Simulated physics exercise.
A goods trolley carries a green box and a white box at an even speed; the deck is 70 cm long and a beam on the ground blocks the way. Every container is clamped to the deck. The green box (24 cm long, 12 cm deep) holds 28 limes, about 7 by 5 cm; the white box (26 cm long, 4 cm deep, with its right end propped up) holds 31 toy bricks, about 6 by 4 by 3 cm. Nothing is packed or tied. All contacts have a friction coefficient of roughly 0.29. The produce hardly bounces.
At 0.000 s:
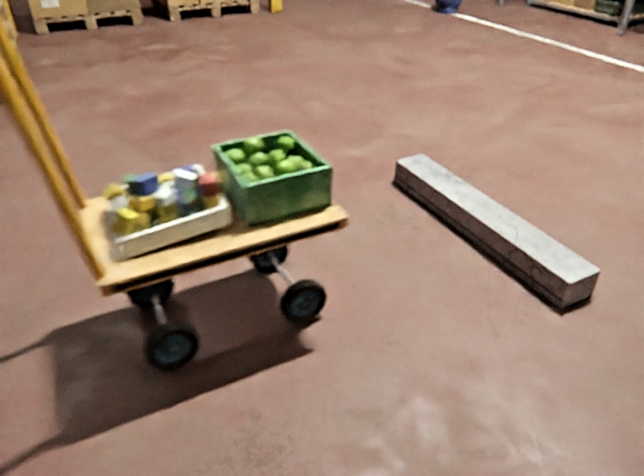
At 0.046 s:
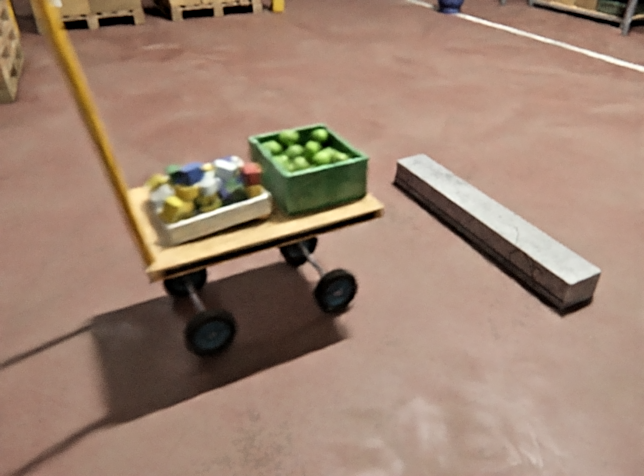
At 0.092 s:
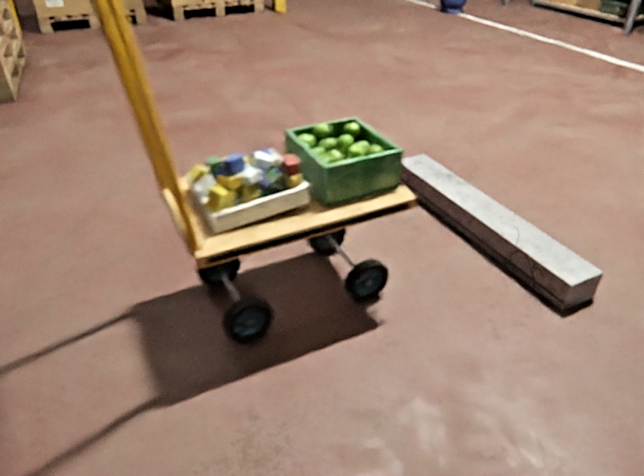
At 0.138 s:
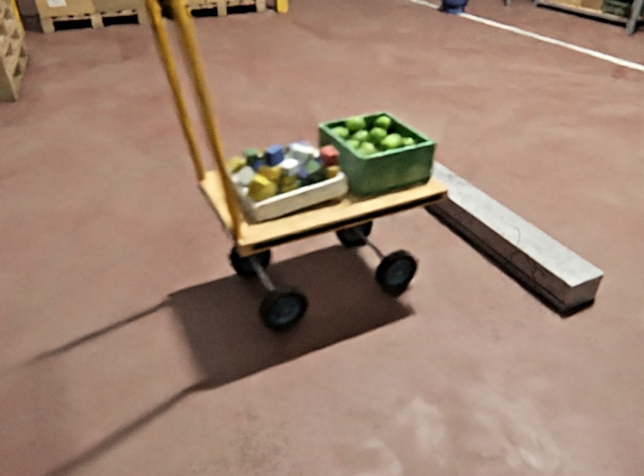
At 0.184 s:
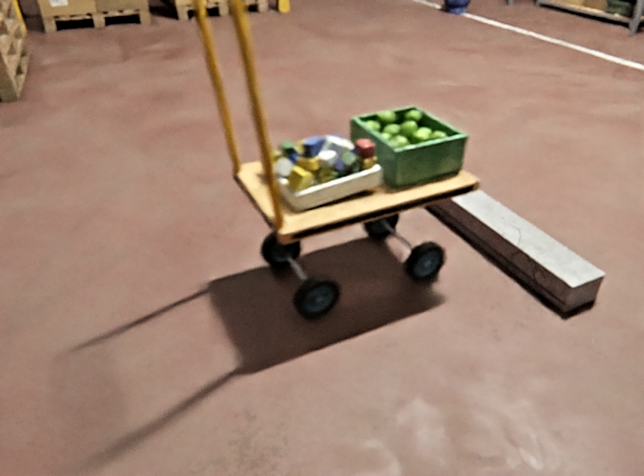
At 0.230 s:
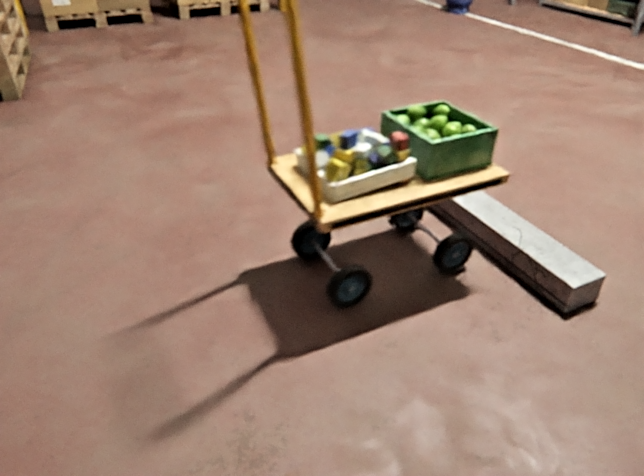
A wooden trolley with a yellow handle rolls steadily to the right across a reddish floor toward a long pale beam, carrying a white box of colourful blocks and a green box of limes, which stay in place on its deck.
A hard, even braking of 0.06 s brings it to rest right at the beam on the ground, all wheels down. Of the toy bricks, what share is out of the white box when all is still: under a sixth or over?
Out of the white box go more than a sixth of the toy bricks.
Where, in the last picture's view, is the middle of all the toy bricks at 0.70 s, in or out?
Near (403, 159).
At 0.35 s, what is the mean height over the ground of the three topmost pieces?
Some 60 cm up.
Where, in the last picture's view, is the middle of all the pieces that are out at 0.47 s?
Around (431, 116).
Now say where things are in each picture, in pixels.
In the first picture (each is followed by its nearest rim corner in this view), white box, (125, 239); green box, (249, 185); 74 cm short of the stop; none out.
In the second picture, white box, (172, 226); green box, (290, 175); 62 cm short of the stop.
In the third picture, white box, (217, 215); green box, (329, 166); 49 cm short of the stop.
In the fourth picture, white box, (259, 204); green box, (366, 157); 37 cm short of the stop.
In the fifth picture, white box, (298, 194); green box, (401, 149); 25 cm short of the stop.
In the sixth picture, white box, (336, 185); green box, (435, 142); 12 cm short of the stop; none out.
After 0.25 s, it begins to slow.
After 0.35 s, green box 28 in, 0 out and white box 26 in, 5 out.
After 0.47 s, green box 28 in, 0 out and white box 21 in, 10 out.
After 0.70 s, green box 28 in, 0 out and white box 19 in, 12 out.
Outcome (at 1.20 s), green box 28 in, 0 out and white box 19 in, 12 out. Asked share, 12 of 31, 39 per cent.
